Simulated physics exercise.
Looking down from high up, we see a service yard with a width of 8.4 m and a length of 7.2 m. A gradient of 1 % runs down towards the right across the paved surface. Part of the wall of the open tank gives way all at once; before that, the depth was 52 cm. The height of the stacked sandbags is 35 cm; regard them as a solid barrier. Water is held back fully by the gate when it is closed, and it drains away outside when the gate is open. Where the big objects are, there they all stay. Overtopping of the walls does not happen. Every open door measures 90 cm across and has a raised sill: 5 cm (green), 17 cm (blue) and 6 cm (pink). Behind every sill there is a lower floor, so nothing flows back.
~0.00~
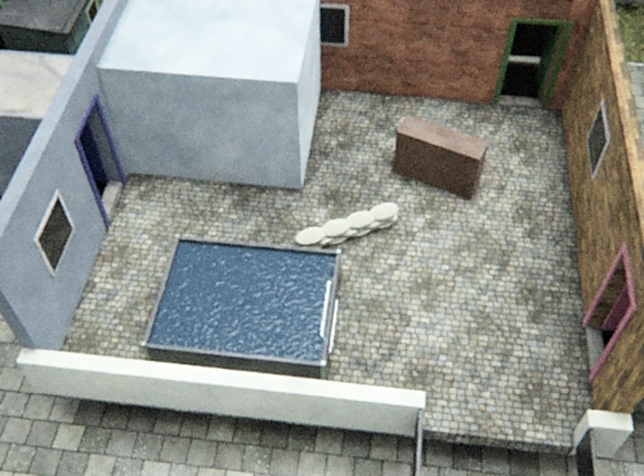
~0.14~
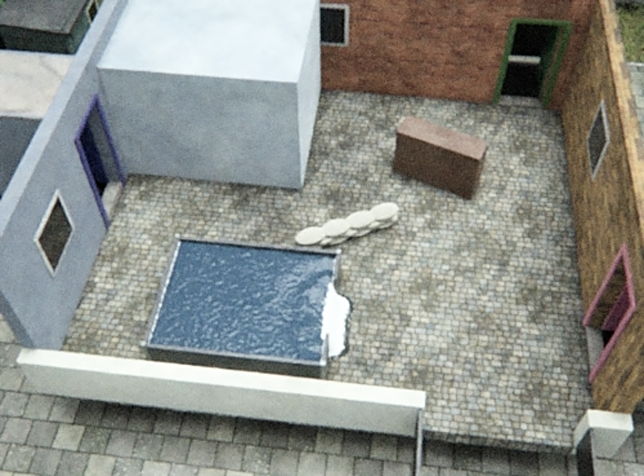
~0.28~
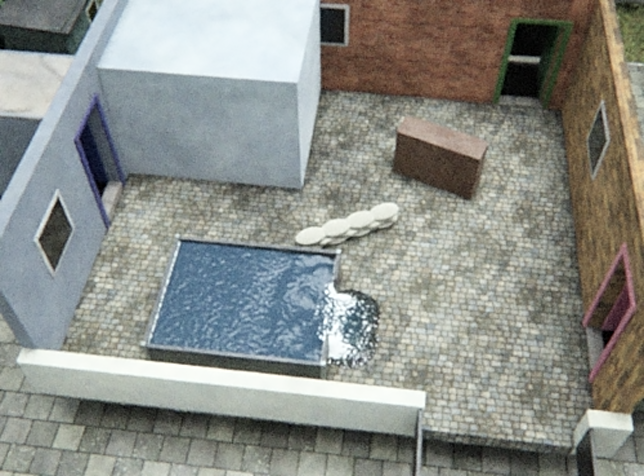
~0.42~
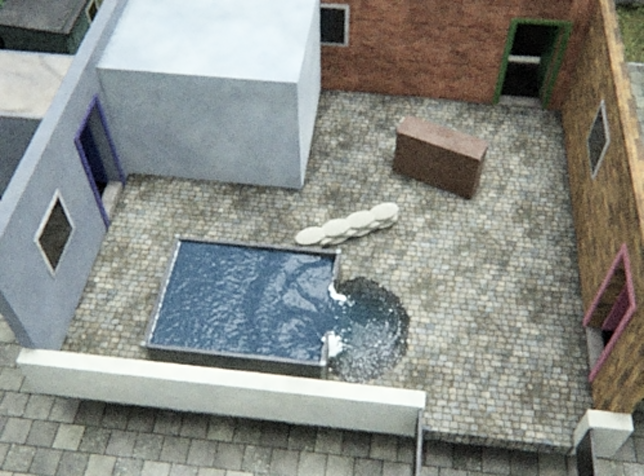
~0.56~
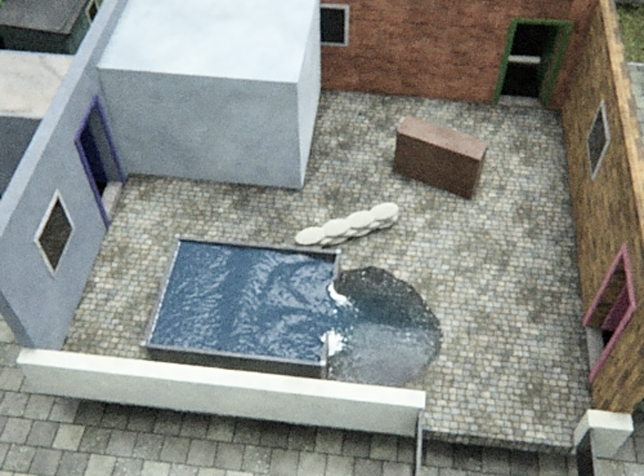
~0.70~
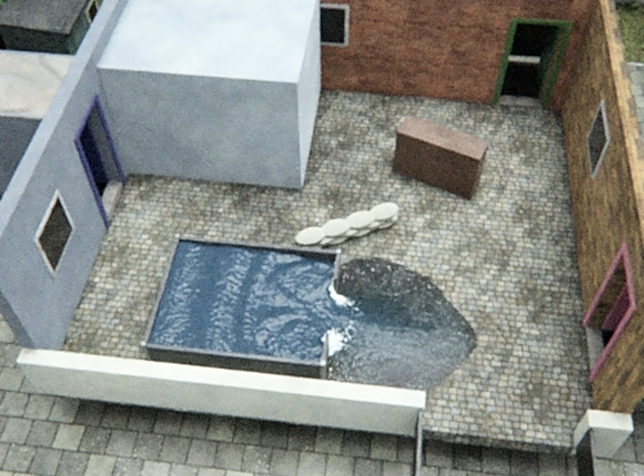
Water burst through the right side of an open tank in a paved yard, splashing out white at first, then spreading rightward across the stones in a widening dark pool below the pale sandbags.
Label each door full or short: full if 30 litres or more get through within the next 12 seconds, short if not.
Green door: Full; blue door: Short; pink door: Full.
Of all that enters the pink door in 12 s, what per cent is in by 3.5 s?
I'd say close to 40 percent.
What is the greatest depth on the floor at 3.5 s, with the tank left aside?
About 22 cm at most.
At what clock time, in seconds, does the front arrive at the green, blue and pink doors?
Arrival: Green 4.5 s, blue not within the 12 s, pink 1.3 s.
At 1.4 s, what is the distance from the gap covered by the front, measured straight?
Distance: Approx. 4.0 m.
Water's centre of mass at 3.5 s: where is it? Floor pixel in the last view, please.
Around (334, 315) in the last picture.
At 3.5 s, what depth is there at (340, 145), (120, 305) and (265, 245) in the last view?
Depths in turn: Roughly 0, 0 and 0 centimetres.
After 1.4 s water covers 25 % of the floor and is deepest (34 cm) near (335, 323); green door not reached, blue door not reached, pink door 7 cm at the sill, 0 L in.
After 2.2 s water covers 35 % of the floor and is deepest (32 cm) near (335, 323); green door not reached, blue door not reached, pink door 14 cm at the sill, 32 L in.
After 3.5 s water covers 40 % of the floor and is deepest (22 cm) near (334, 332); green door not reached, blue door not reached, pink door 19 cm at the sill, 121 L in.
After 7.0 s water covers 50 % of the floor and is deepest (14 cm) near (335, 323); green door 10 cm at the sill, 34 L in, blue door not reached, pink door 13 cm at the sill, 239 L in.
After 12.0 s water covers 65 % of the floor and is deepest (9 cm) near (555, 114); green door 8 cm at the sill, 91 L in, blue door not reached, pink door 8 cm at the sill, 288 L in.
